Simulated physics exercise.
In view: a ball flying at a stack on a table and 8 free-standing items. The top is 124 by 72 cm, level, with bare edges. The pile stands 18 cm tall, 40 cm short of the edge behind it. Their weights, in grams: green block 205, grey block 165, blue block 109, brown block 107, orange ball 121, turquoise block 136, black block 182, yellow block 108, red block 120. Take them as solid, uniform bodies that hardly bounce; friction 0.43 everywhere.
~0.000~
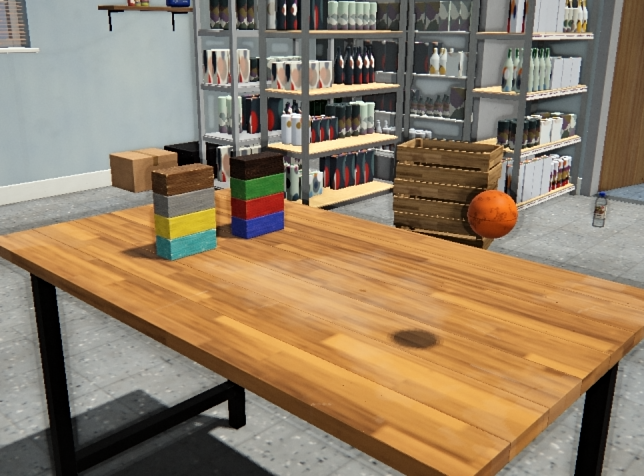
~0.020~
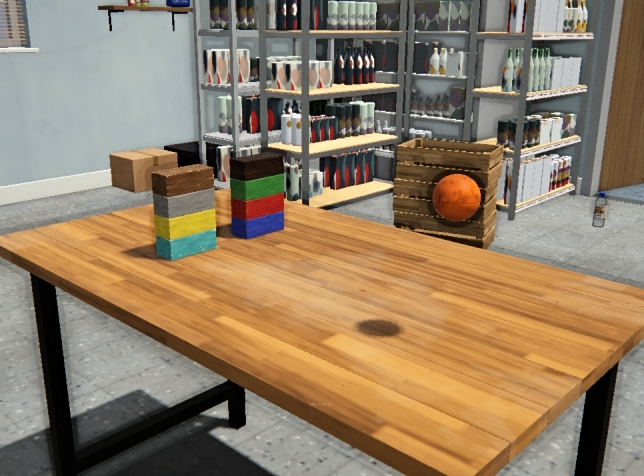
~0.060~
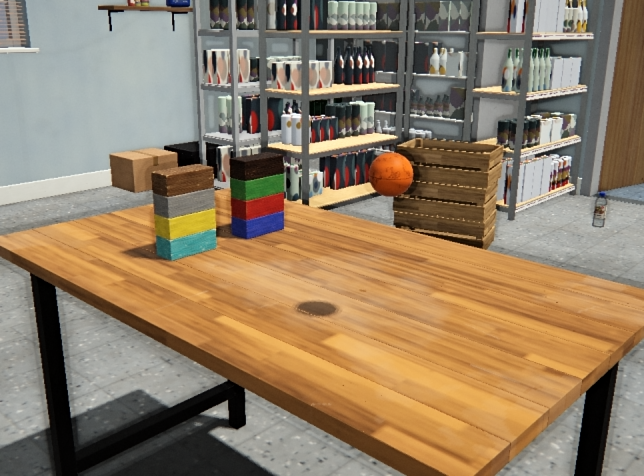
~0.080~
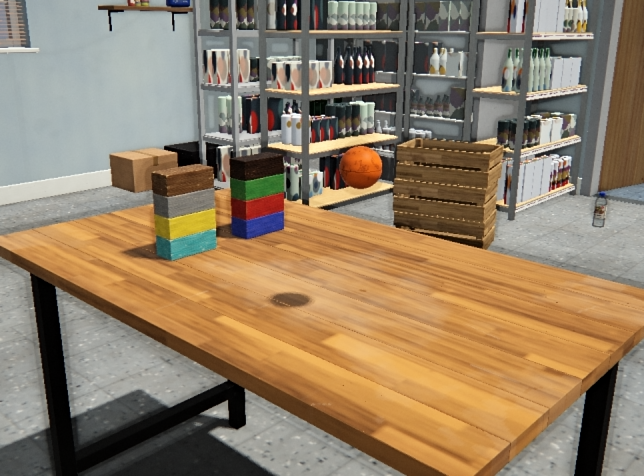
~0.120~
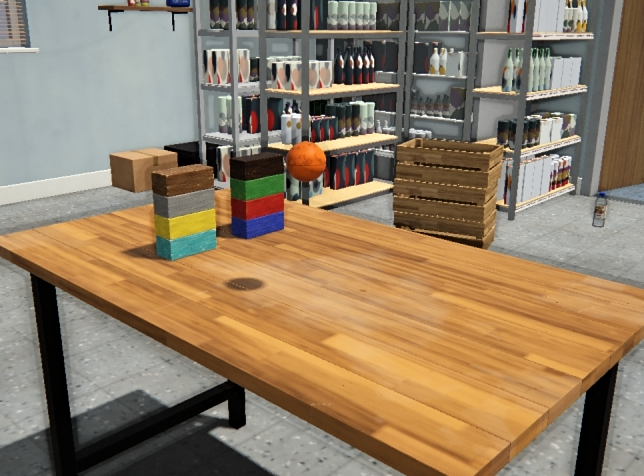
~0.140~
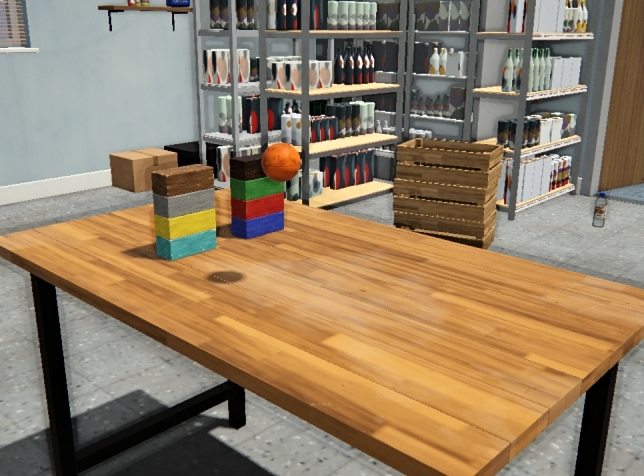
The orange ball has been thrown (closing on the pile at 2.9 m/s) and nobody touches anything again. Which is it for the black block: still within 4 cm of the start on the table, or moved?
The black block stays put.
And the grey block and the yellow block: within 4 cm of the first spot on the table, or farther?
The grey block gets shifted; the yellow block ends elsewhere.
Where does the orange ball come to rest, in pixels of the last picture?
At about (205, 248).
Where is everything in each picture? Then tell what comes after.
In the first picture, 62 cm to the stack; orange ball (492, 215); black block (257, 165).
In the second picture, 57 cm to the stack; orange ball (456, 198); blue block (258, 223).
In the third picture, 45 cm to the stack; orange ball (391, 175); turquoise block (187, 242).
In the fourth picture, 39 cm to the stack; orange ball (361, 168); red block (258, 204).
In the fifth picture, 27 cm to the stack; orange ball (306, 162); grey block (185, 201).
In the sixth picture, 21 cm to the stack; orange ball (281, 163); black block (257, 166).
By 0.34 s, orange ball near (189, 206); brown block tilted 48°; grey block tilted 27°; yellow block tilted 27°.
By 0.44 s, orange ball near (189, 221); brown block on its side; grey block tilted 60°; yellow block tilted 59°.
By 0.64 s, orange ball near (200, 246); grey block upside down; brown block on its side; yellow block on its side.
By 1.14 s, orange ball near (205, 248); brown block now off the table; grey block upside down; yellow block on its side.
When it is over (1.4 s), off the table, brown block; lying over on the table, grey block and yellow block; the other 5 within 4 cm of the start. End places, in pixels of the last picture, black block near (257, 166).
